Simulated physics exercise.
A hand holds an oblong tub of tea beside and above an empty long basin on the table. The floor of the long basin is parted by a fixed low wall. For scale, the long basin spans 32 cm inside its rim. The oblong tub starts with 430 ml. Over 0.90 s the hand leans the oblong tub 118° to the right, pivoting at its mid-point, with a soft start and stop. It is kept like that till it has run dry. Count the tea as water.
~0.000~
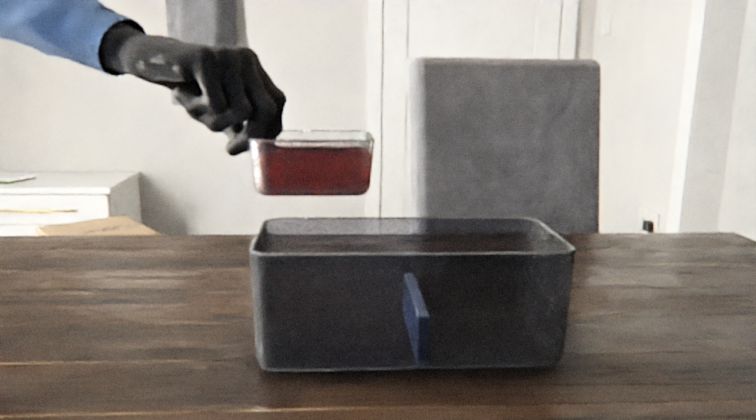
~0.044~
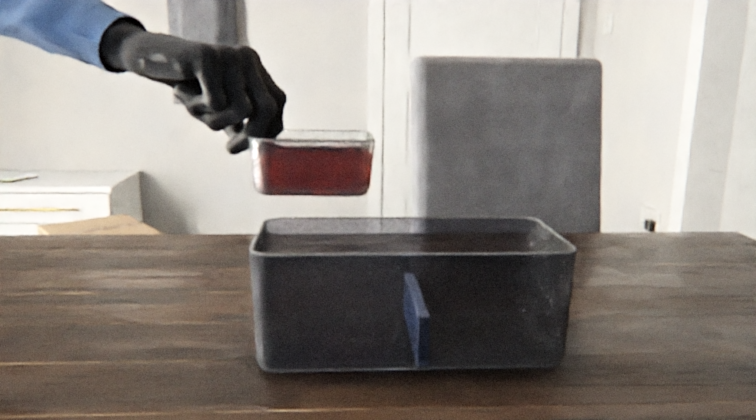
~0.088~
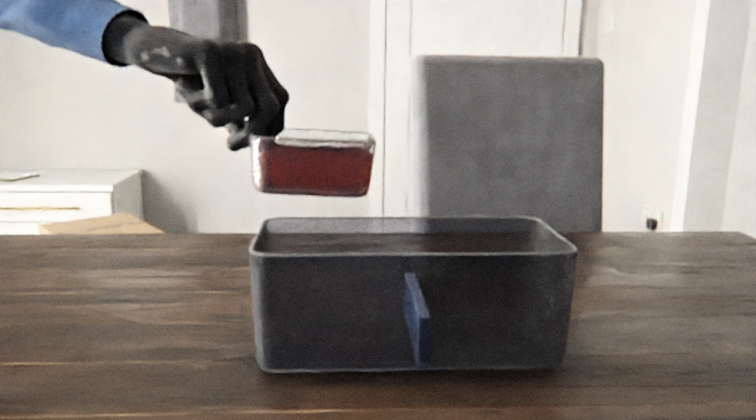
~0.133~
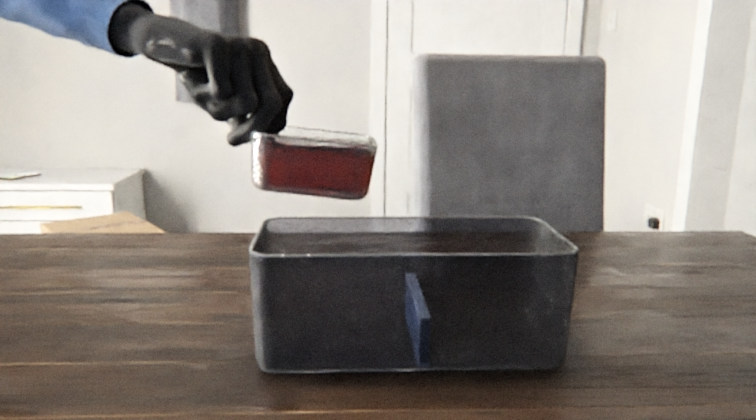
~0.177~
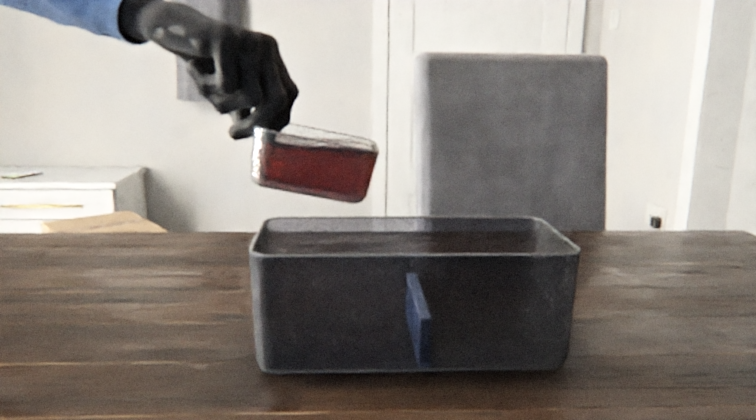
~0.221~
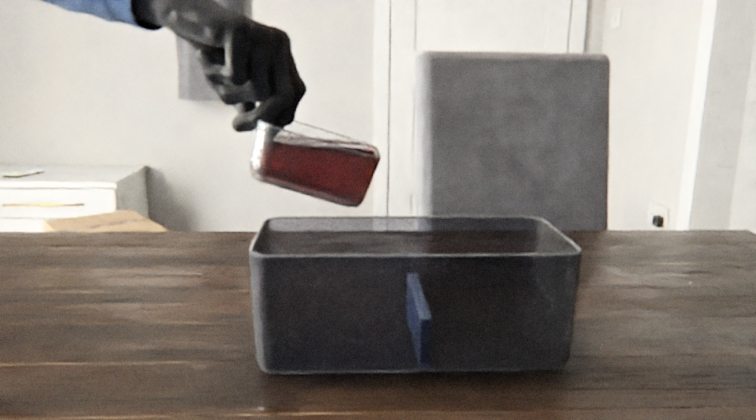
Dark hand holding an oblong tub of red-brown tea above an empty long basin on a wooden table, gradually tilting it rightward.
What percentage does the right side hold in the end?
About 49 per cent.
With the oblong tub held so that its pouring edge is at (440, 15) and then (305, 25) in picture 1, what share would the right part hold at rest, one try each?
In turn about 95 and 5 per cent.
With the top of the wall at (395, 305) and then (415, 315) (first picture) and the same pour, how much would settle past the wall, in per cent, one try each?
First 75, then 60 per cent.
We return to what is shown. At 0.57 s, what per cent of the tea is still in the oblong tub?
Some 20 per cent.
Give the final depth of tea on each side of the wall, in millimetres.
Some 10 mm on the left and 10 mm on the right.
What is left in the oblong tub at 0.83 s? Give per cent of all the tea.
Near 1 in a hundred.
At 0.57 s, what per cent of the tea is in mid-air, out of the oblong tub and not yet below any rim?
About 24 per cent.
By 0.57 s the tilt is 84° and 20 per cent is still to pour, 22 is left of the wall and 34 right of it.
By 0.83 s the tilt is 116° and 1 per cent is still to pour, 49 is left of the wall and 49 right of it.
By 1.11 s the tilt is 118° and 0 per cent is still to pour, 51 is left of the wall and 49 right of it.
By 1.40 s the tilt is 118° and 0 per cent is still to pour, 51 is left of the wall and 49 right of it.
At rest 51 per cent lies left of the wall, 49 right of it and 0 outside.
